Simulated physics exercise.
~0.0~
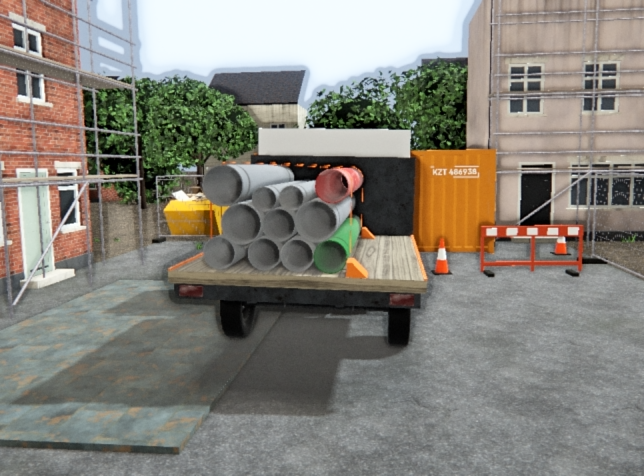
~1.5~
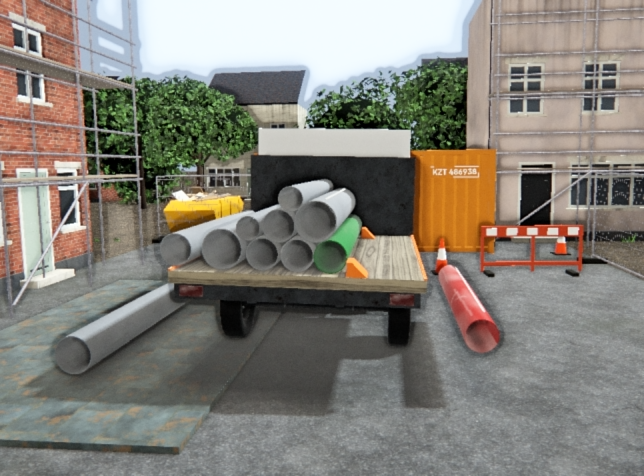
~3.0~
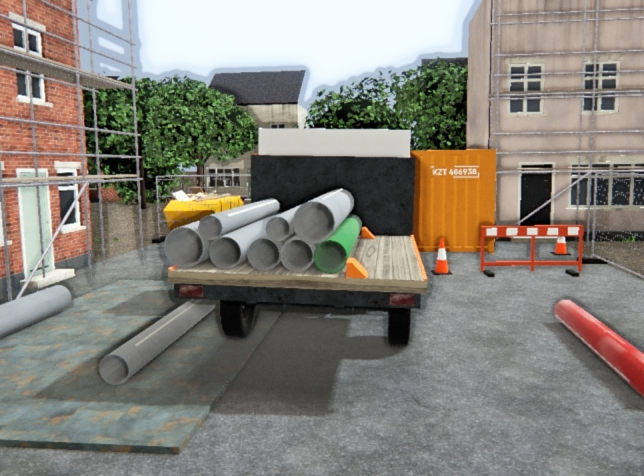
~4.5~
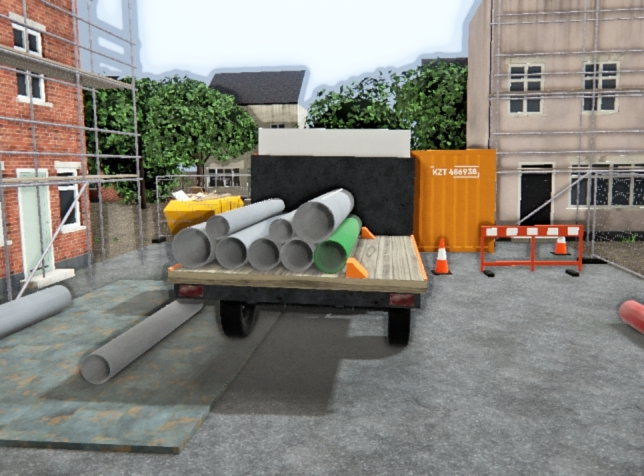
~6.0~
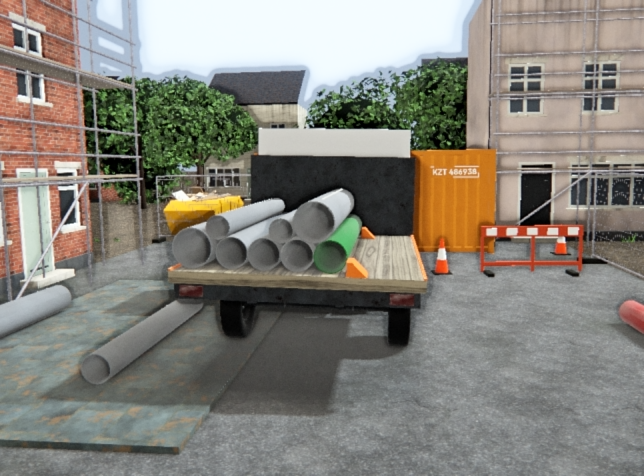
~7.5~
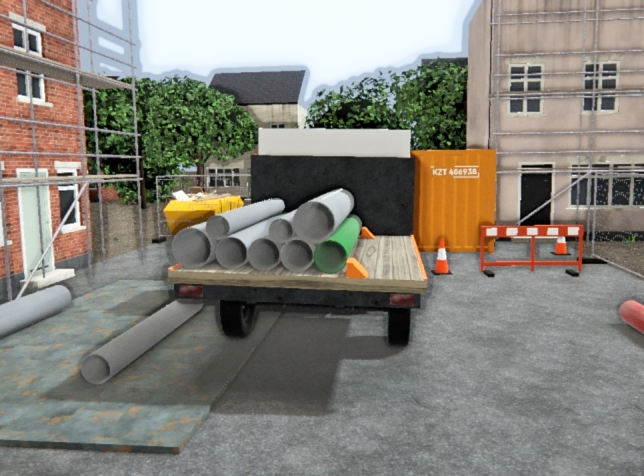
Building site with pipes tumbling off both sides of a flatbed lorry, the red one rolling right, the green one staying aboard.
